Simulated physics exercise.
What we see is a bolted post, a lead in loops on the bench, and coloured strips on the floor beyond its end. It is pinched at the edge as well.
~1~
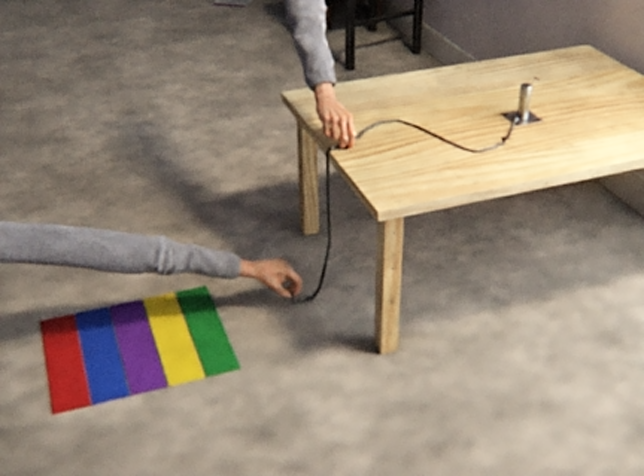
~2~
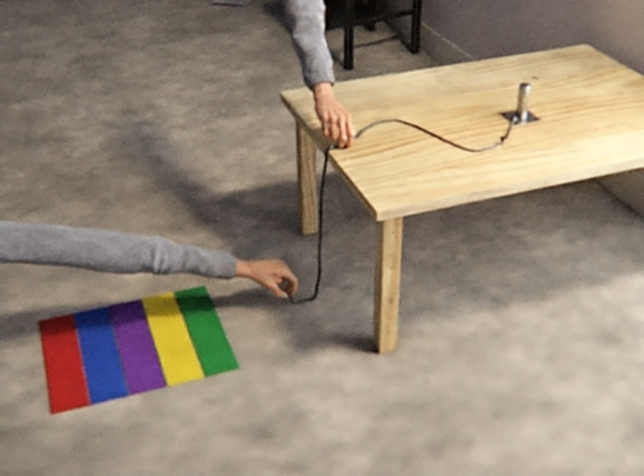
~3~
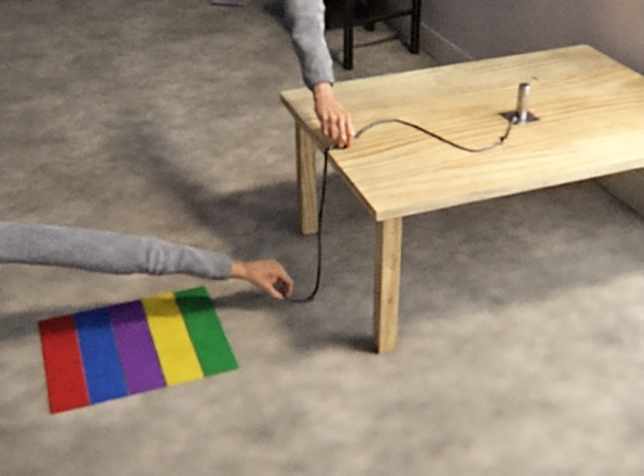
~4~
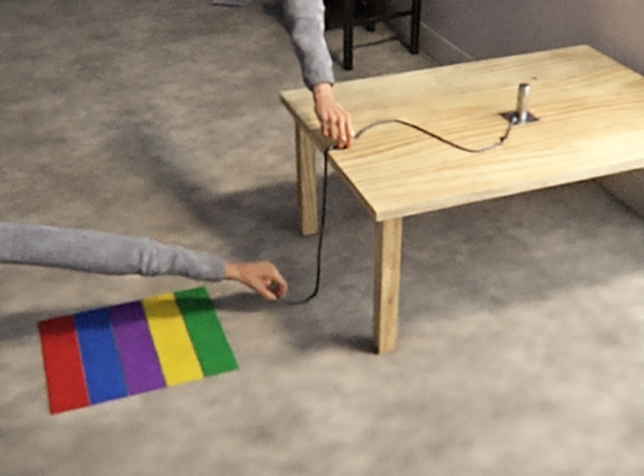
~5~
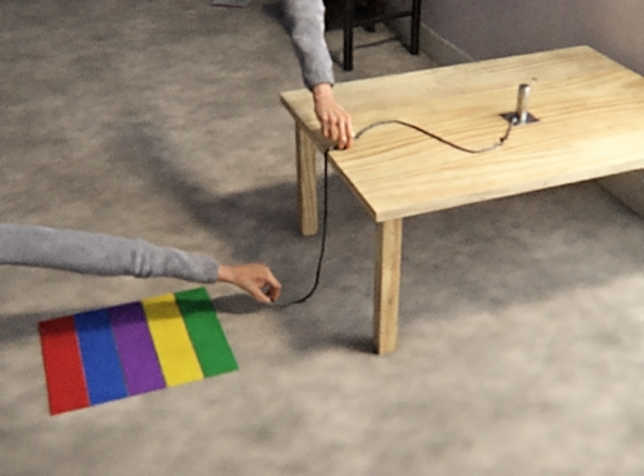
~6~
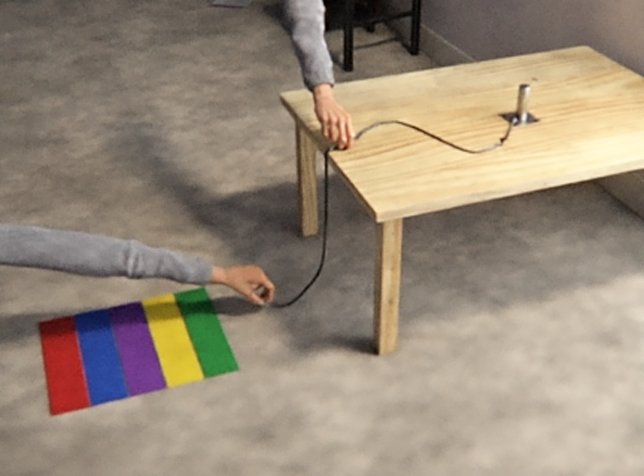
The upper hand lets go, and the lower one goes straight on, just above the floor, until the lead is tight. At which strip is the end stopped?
It gets as far as the red strip.
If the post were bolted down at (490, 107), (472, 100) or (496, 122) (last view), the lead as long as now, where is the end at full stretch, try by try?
Near (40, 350), (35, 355) and (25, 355).
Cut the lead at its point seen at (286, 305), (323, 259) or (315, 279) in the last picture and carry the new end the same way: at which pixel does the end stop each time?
About (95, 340), (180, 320) and (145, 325).
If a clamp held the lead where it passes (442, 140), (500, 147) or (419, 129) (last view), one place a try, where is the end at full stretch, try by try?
Try by try, around (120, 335), (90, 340) and (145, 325).
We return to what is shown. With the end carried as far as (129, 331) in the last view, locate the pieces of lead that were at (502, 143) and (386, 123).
Near (457, 127) and (329, 166).
Soon after, end near (129, 331); over purple.
Then, end near (85, 341); over blue.
At full stretch, end near (59, 347); over red. The red one.
